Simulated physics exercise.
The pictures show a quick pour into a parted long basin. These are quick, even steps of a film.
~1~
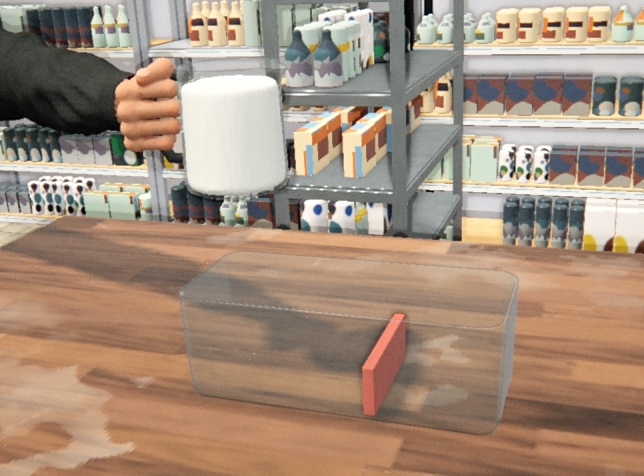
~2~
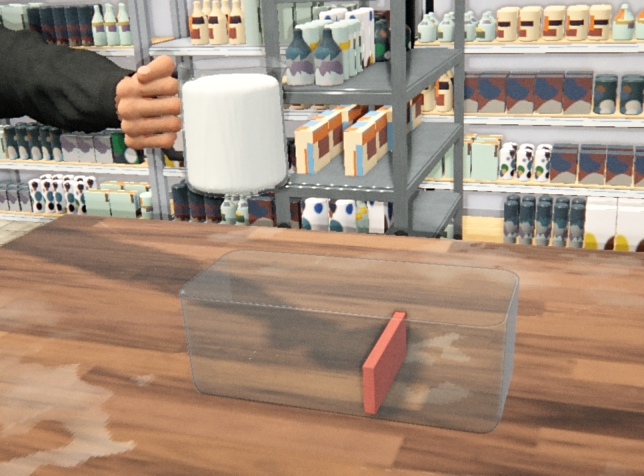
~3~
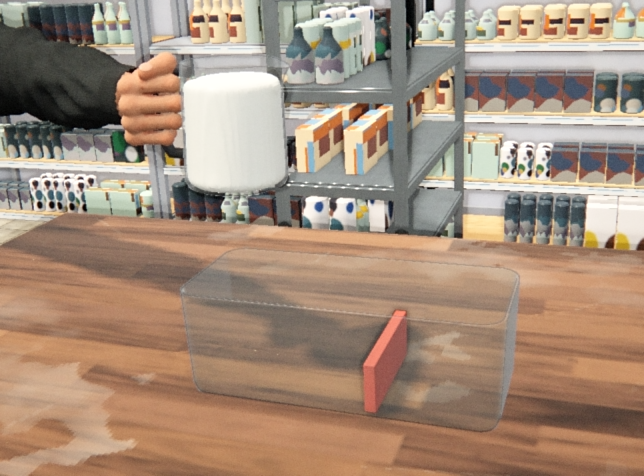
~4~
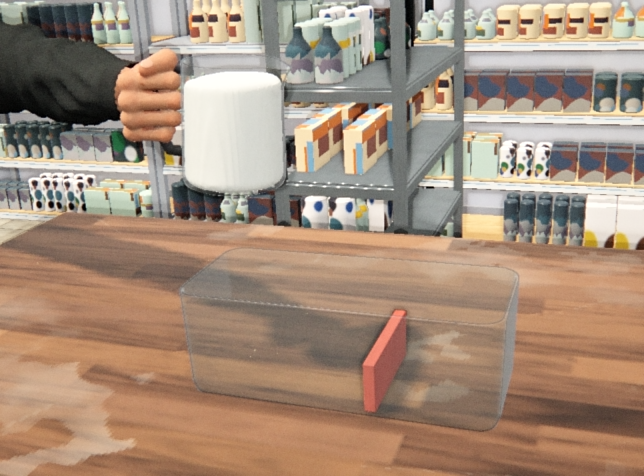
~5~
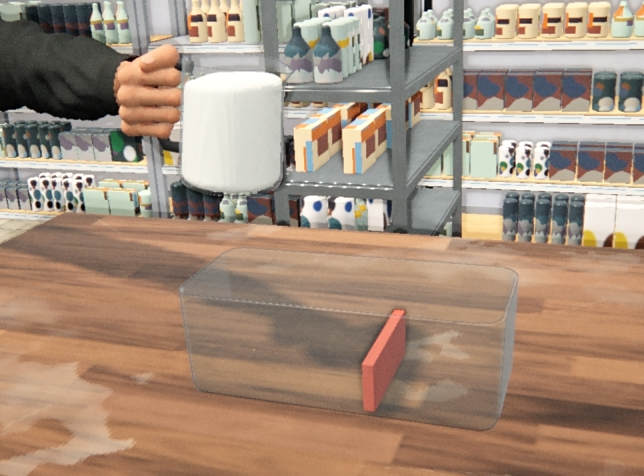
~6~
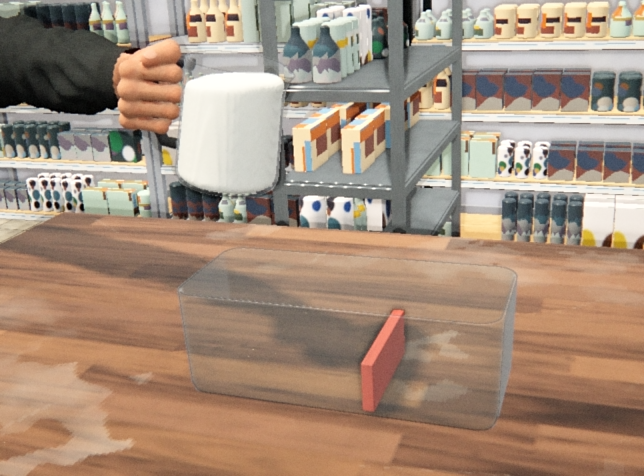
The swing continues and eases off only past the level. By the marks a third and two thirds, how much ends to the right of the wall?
The share right of the wall is from a third to two thirds.
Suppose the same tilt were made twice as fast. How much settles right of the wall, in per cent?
Close to 45 per cent.
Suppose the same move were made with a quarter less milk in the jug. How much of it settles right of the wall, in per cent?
About 30 per cent.
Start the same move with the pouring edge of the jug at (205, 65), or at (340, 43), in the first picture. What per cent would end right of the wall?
In turn 5 and 90 in a hundred.
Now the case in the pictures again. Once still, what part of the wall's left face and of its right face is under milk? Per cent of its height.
The left part 30 per cent, the right part 50.
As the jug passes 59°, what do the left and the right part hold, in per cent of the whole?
The left part 0 per cent, the right part 0.
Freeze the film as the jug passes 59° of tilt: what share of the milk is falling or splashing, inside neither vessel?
About 10 per cent.
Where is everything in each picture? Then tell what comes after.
In the first frame, tilt 0°; pouring edge (285, 67); surface from (190, 84) to (277, 83); the long basin's rim runs from (204, 274) to (511, 301); the wall's top is at (385, 341).
In the second frame, tilt 0°; pouring edge (286, 65); surface from (191, 82) to (277, 82).
In the third frame, tilt 2°; pouring edge (288, 66); surface from (193, 79) to (279, 81).
In the fourth frame, tilt 4°; pouring edge (290, 68); surface from (193, 80) to (280, 81).
In the fifth frame, tilt 7°; pouring edge (292, 71); surface from (193, 81) to (281, 80).
In the sixth frame, tilt 11°; pouring edge (294, 76); surface from (194, 82) to (285, 82).
A moment on, the jug is tipped part way and 87 per cent is still to pour, 2 is left of the wall and 0 right of it.
Next, the jug is tipped on its side and 41 per cent is still to pour, 8 is left of the wall and 30 right of it.
Then the jug is tipped right over and 8 per cent is still to pour, 35 is left of the wall and 51 right of it.
Later the jug is tipped right over and 1 per cent is still to pour, 46 is left of the wall and 52 right of it.
Finally, 47 per cent lies left of the wall, 52 right of it and 1 outside.
